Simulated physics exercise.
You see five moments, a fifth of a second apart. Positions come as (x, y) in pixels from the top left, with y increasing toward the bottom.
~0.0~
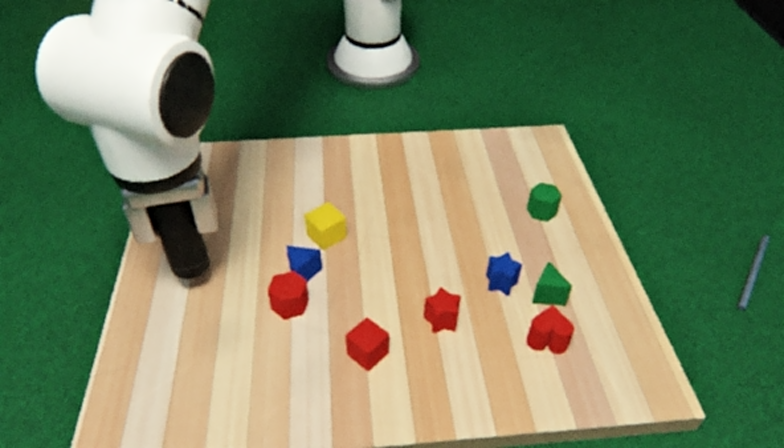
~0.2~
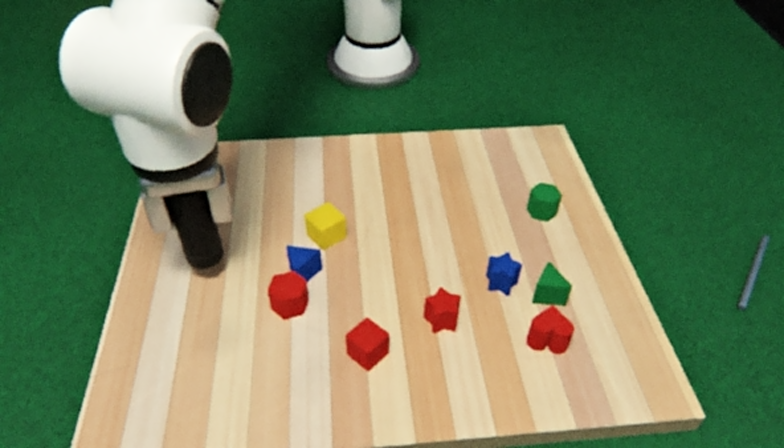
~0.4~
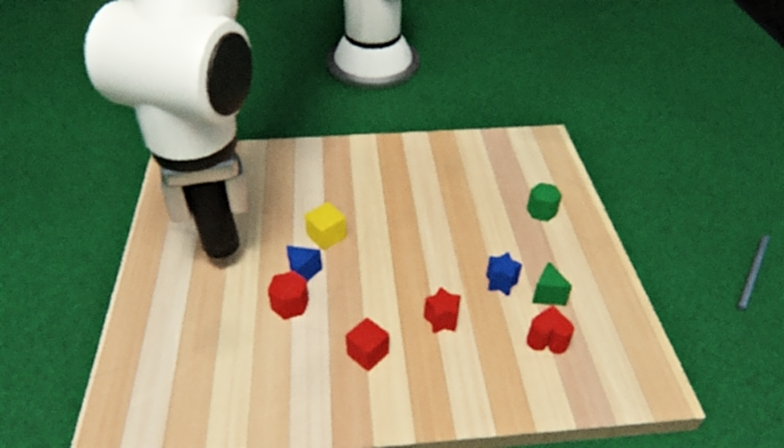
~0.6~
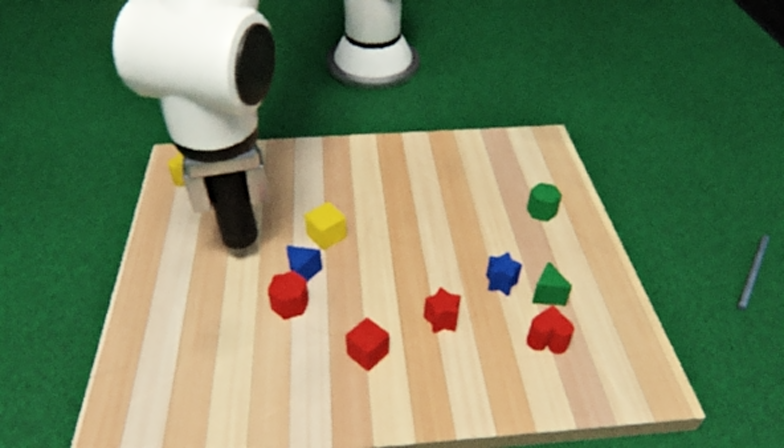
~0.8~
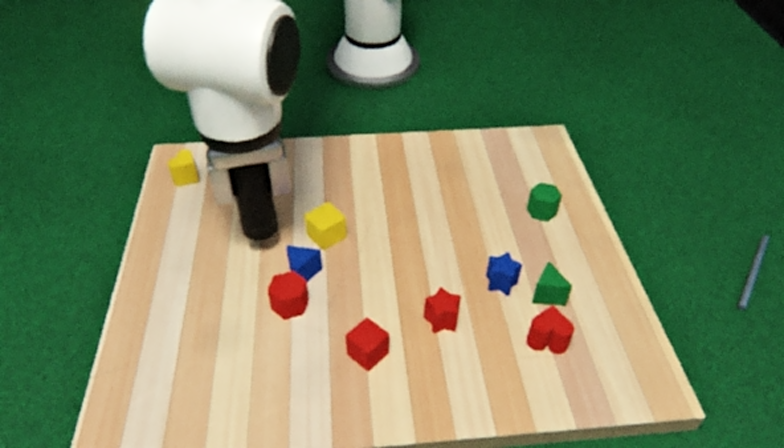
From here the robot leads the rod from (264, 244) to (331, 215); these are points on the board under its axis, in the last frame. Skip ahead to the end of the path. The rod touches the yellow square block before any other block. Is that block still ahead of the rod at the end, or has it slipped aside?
Looking at the end of the path, the yellow square block has slipped free of the rod.
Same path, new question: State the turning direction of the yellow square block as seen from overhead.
It swings round clockwise.
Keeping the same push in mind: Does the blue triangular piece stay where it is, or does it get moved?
At the end, its place is the same.
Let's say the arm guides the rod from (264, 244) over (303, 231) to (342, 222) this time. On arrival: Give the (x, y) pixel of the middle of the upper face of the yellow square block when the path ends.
The centre of its top face lies at (366, 216).
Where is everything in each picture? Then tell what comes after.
The first picture shows lower end of the rod at (191, 266), tops of blocks, blue triangular piece at (301, 255), yellow square block at (325, 216).
The second picture shows rod at (205, 256), blocks as before.
The third picture shows rod at (222, 246), blocks as before.
The fourth picture shows rod at (240, 237), blocks as before.
The fifth picture shows rod at (261, 229), blue triangular piece at (301, 255), yellow square block at (325, 216).
The first path, step by step. Halfway along, rod at (297, 214); yellow square block at (333, 215).
At the end, rod at (330, 201); blue triangular piece not moved; yellow square block at (352, 212), turned 70° clockwise.
